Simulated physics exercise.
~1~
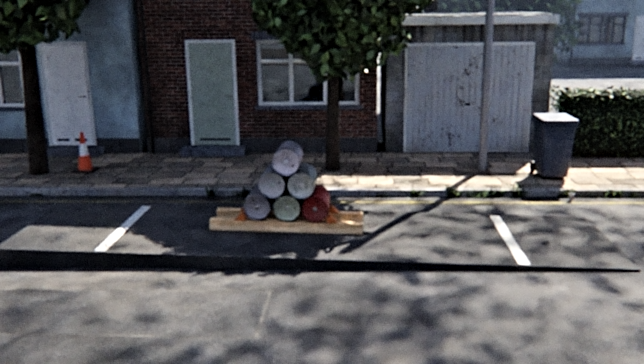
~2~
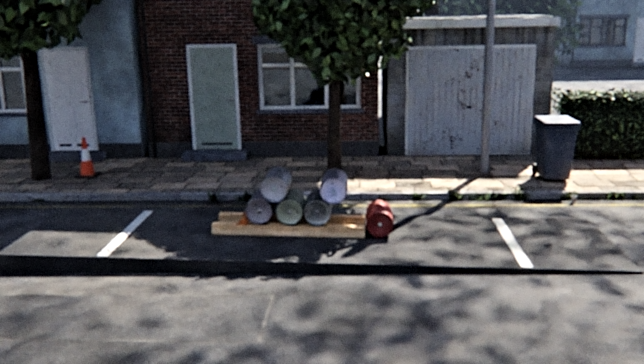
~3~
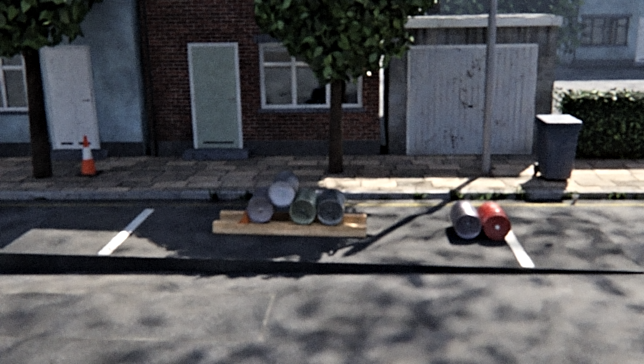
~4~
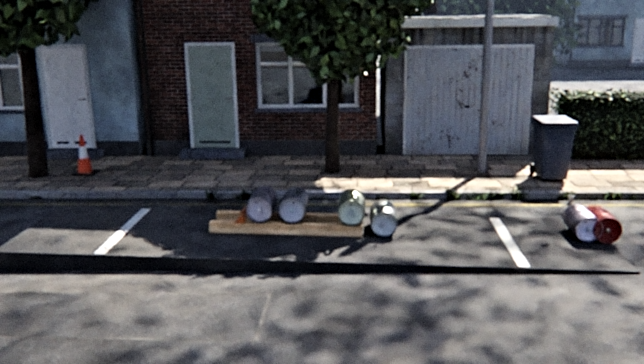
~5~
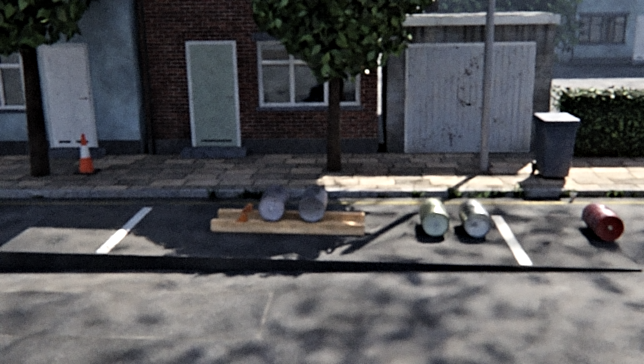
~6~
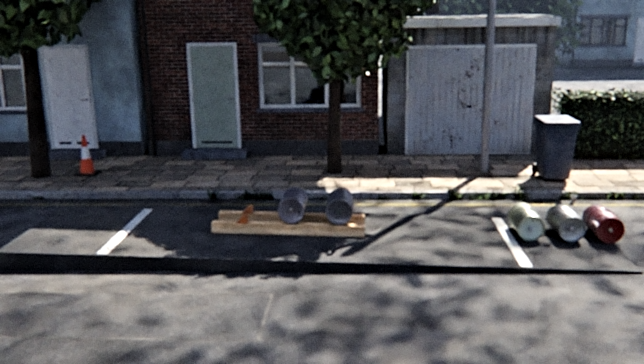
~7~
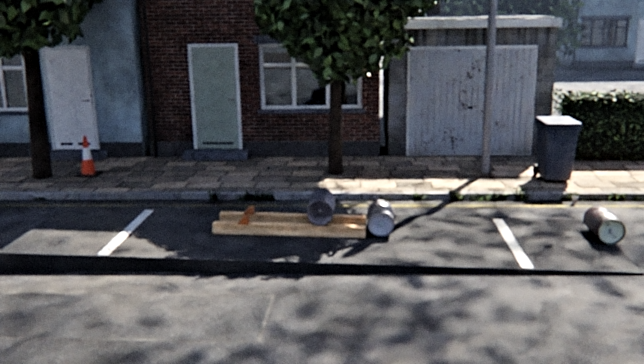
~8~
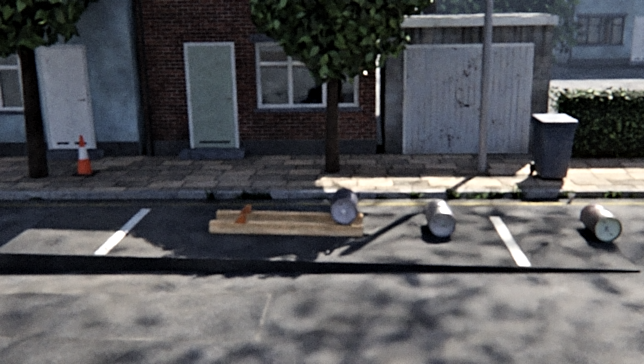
A stack of kegs collapses and rolls right, the red one crossing the white line first.
